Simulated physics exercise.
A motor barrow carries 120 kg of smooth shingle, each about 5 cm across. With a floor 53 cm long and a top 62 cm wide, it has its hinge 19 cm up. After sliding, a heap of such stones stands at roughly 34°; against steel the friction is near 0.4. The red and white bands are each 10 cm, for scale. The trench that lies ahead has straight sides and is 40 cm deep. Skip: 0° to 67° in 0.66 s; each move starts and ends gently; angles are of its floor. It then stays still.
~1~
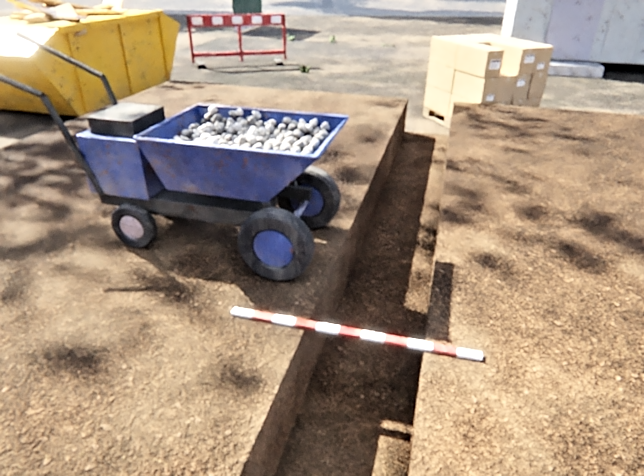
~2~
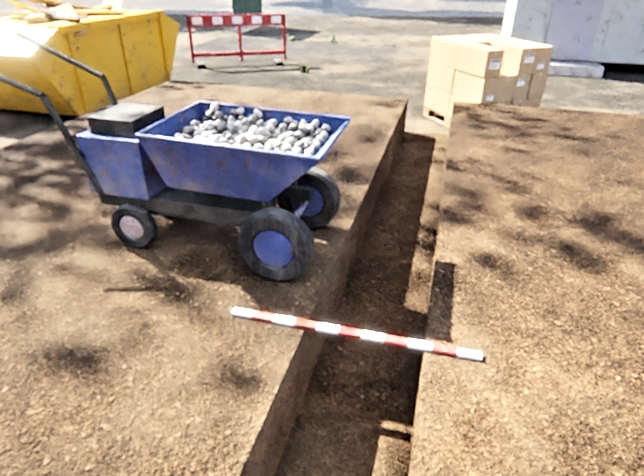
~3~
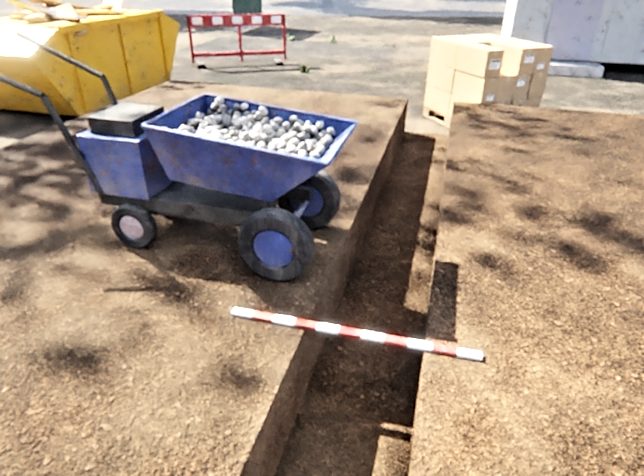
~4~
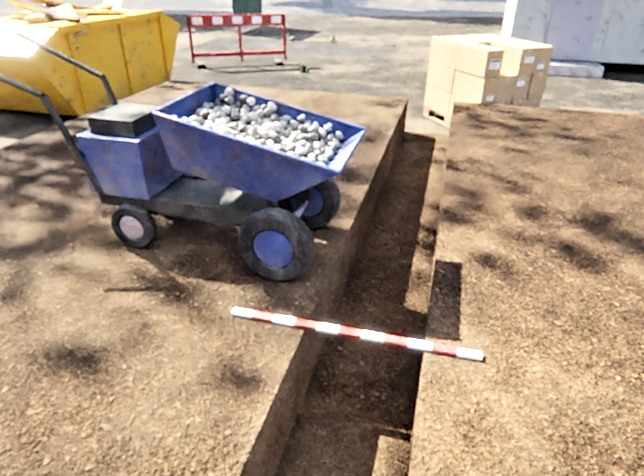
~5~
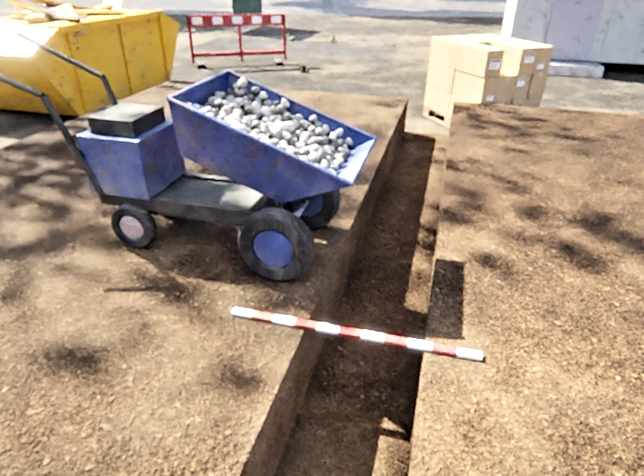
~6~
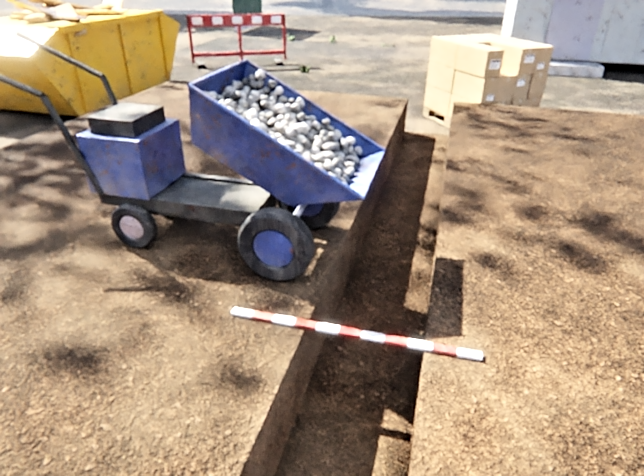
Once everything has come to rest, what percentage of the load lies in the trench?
48 %.
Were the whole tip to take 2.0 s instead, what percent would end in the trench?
It would be near 70 percent.
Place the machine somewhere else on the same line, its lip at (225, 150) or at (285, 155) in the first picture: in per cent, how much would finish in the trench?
Some 95 and some 85 per cent, in that order.
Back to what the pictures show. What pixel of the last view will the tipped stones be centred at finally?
The stones end up centred near (444, 269).
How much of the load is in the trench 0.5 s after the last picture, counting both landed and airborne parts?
I'd put it near 20 per cent.
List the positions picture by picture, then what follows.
In the first frame, lip at (317, 158), floor tilted 0°, highest stones at (254, 119).
In the second frame, lip at (320, 159), floor tilted 2°, highest stones at (245, 117).
In the third frame, the skip is at 6°, its lip at (328, 164); the top of the load is at (228, 109).
In the fourth frame, the skip is at 12°, its lip at (339, 173); the top of the load is at (229, 102).
In the fifth frame, the skip is at 20°, its lip at (352, 184); the top of the load is at (234, 93).
In the sixth frame, the skip is at 29°, its lip at (364, 199); the top of the load is at (244, 85).
Then, 0.2 s after the last picture the floor is at 57°, 100 % in the skip; the foremost stones are at (380, 215).
Then, 0.5 s after the last picture the floor is at 67°, 72 % in the skip, 22 % in the trench, 6 % past the trench; the foremost stones are at (452, 268).
Then, 0.8 s after the last picture the floor is at 67°, 12 % in the skip, 38 % in the trench, 51 % past the trench; the foremost stones are at (608, 306).
Then, 2.8 s after the last picture the floor is at 67°, 0 % in the skip, 48 % in the trench, 52 % past the trench; the foremost stones are past the picture's edge.
